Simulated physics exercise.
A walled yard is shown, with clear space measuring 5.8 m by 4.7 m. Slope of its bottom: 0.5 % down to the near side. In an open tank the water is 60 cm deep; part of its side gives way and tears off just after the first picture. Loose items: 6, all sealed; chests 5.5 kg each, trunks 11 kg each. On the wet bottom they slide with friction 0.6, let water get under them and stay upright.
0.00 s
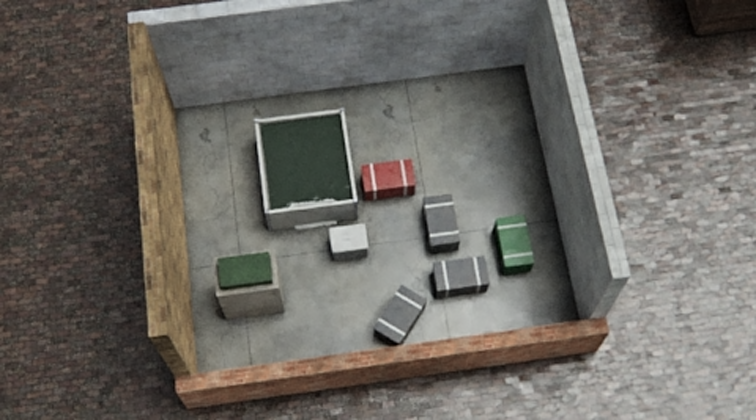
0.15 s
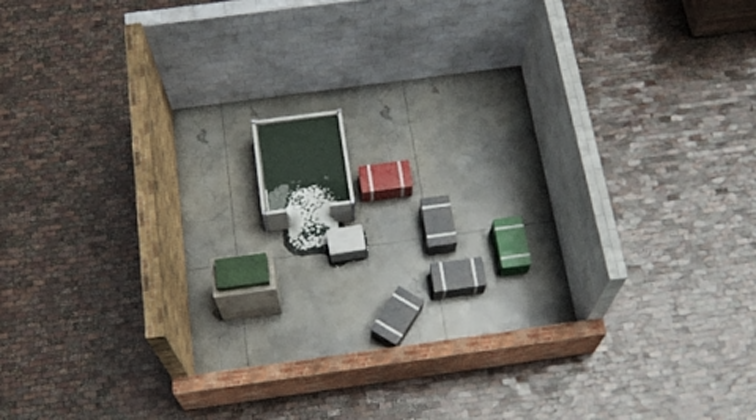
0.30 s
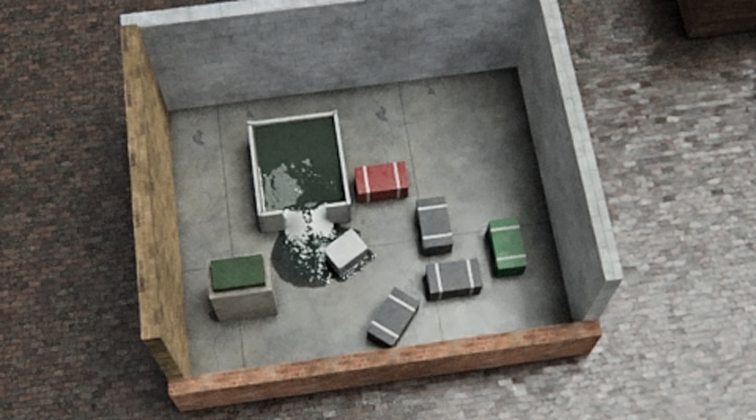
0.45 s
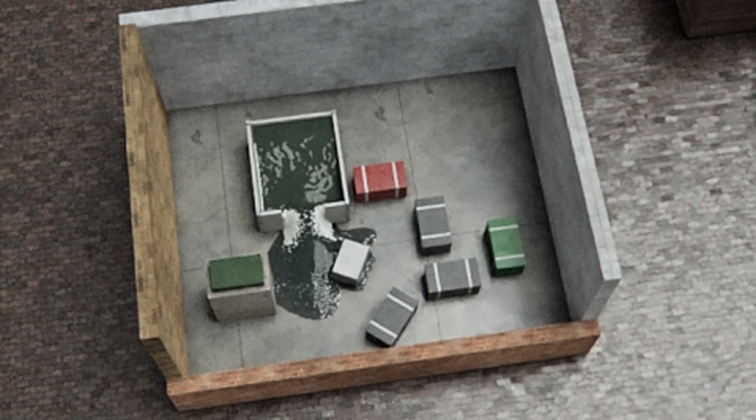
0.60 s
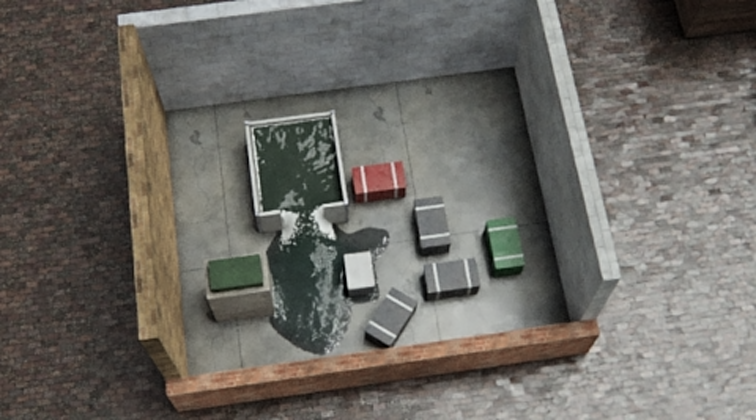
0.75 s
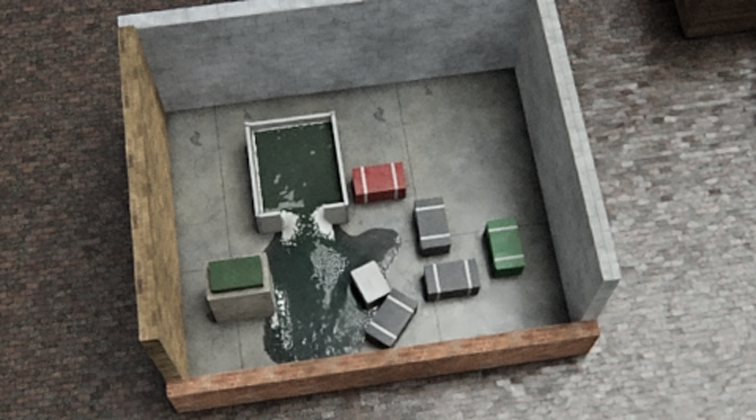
Dark green water pouring from a tank's broken side, spreading across a walled yard and pushing a pale box among still trunks.
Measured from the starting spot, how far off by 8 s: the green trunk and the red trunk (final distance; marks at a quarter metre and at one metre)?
At the end, the green trunk strays a long way. The red trunk lingers near its start.
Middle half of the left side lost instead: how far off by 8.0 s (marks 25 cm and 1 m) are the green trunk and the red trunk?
Log: Green trunk small displacement; red trunk negligible displacement.
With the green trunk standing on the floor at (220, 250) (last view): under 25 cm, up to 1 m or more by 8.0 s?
It slides a little.
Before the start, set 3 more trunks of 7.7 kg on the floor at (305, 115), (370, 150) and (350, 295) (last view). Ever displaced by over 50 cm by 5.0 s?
From first to last: Does not reach it, does not reach it, surpasses it.
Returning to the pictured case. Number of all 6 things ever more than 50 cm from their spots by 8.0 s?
Result: 4.
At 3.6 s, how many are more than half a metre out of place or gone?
The count is 2.
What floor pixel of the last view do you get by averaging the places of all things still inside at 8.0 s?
That lands at roughly (438, 169).
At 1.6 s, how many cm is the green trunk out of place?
Shift by then: About 0 cm.
After 1.6 s the green trunk is near (506, 243), 0.0 m from its start, aground; the red trunk is near (379, 178), 0.0 m from its start, aground; 1 afloat.
After 3.6 s the green trunk is near (509, 240), 0.1 m from its start, aground; the red trunk is near (379, 178), 0.0 m from its start, aground; 3 afloat.
After 5.6 s the green trunk is near (505, 180), 1.0 m from its start, aground; the red trunk is near (379, 178), 0.0 m from its start, aground; 2 afloat.
After 8.0 s the green trunk is near (461, 90), 2.7 m from its start, afloat; the red trunk is near (379, 178), 0.0 m from its start, aground; 4 afloat.
